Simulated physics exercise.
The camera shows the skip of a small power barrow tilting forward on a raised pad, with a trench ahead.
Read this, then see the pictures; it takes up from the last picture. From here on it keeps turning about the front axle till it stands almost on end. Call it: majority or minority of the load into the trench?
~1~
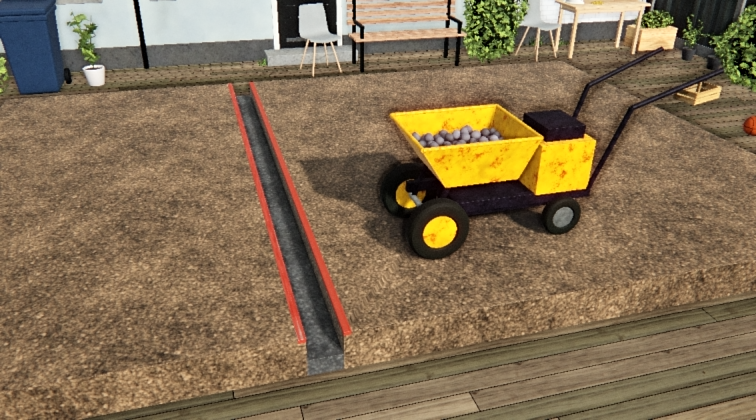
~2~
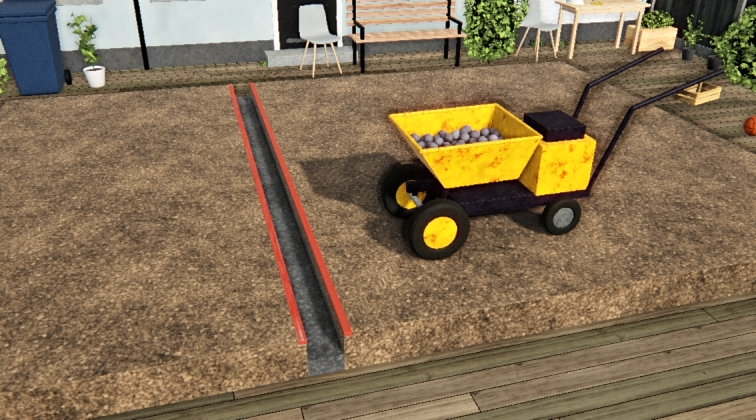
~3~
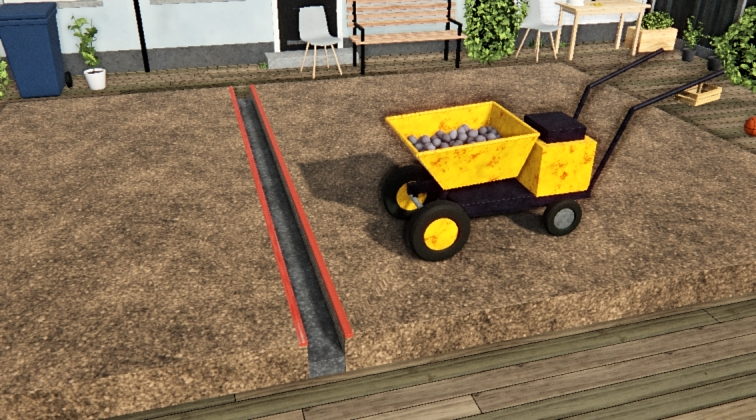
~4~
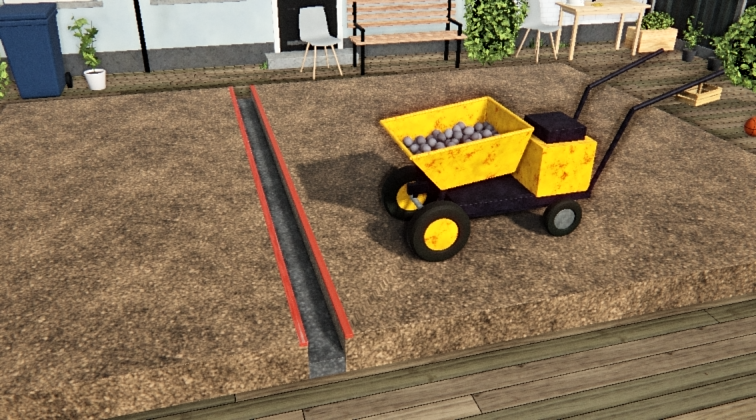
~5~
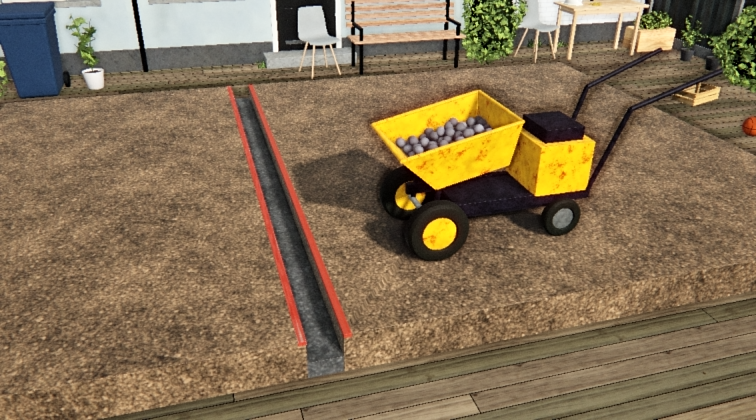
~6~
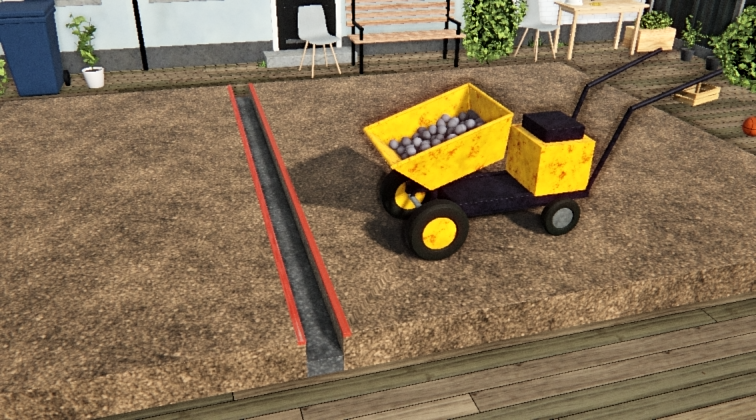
Majority.
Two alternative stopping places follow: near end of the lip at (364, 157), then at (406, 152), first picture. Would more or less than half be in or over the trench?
Position 1 falls short of half; position 2 exceeds half.
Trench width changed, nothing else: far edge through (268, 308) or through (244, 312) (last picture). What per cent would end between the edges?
Around 80 percent first, around 80 percent second.
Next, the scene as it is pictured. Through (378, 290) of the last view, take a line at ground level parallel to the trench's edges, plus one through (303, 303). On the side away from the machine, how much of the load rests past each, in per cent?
Estimate: 100 %, then 20 %.
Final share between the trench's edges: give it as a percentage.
Roughly 70 %.
Shortly afterwards, skip tipped steeply; the whole lot in the skip.
Next, skip tipped right over; the bulk in the skip; a little short of the trench; a little in or heaped over the trench; only a few falling.
Some moments later, skip tipped right over; a little in the skip; near a quarter short of the trench; near two thirds in or heaped over the trench; a little beyond it.
In the end, skip tipped right over; near a quarter short of the trench; near two thirds in or heaped over the trench; a little beyond it.
